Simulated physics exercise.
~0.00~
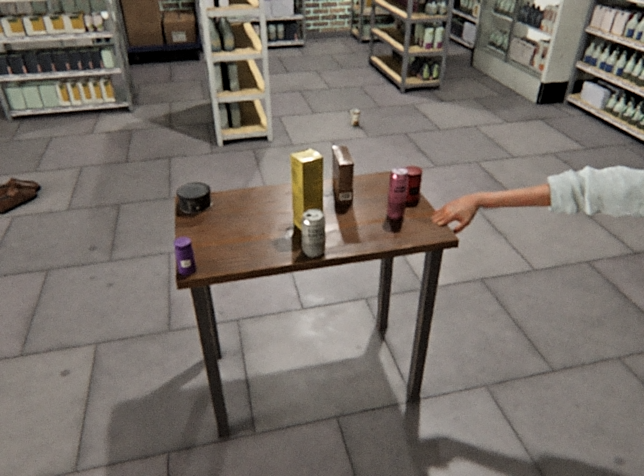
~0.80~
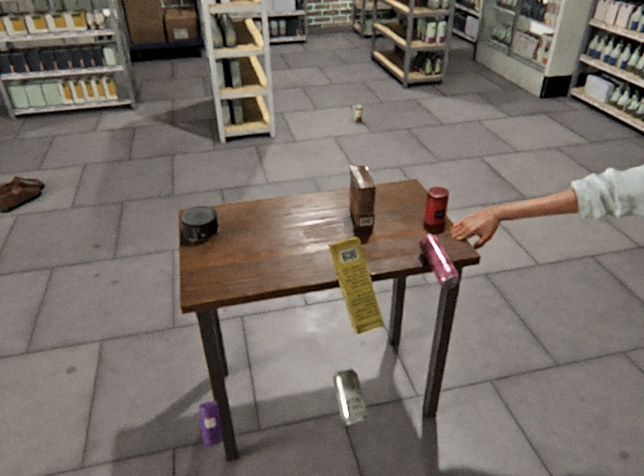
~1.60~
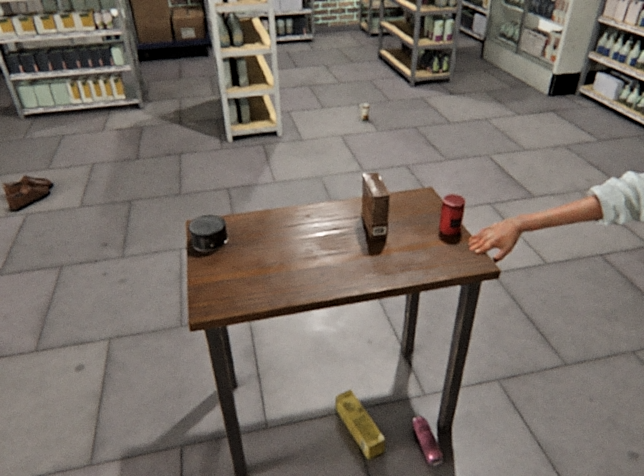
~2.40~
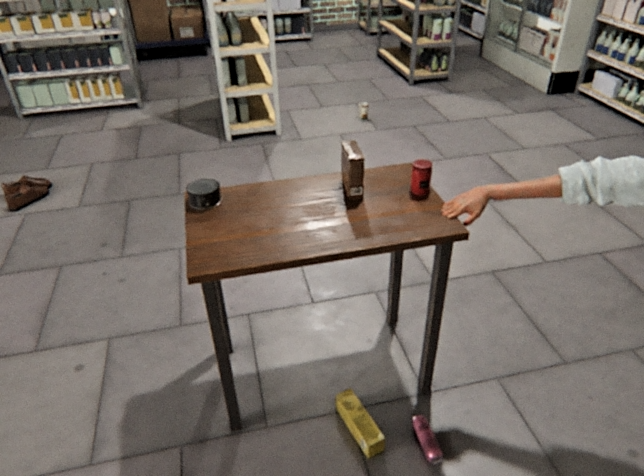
A small wooden table with a hand at its right edge jerked forward and back, tipping a purple container, a white can, a yellow carton and a pink can off the front, while the brown packet, red jar and black tub stayed standing on top.
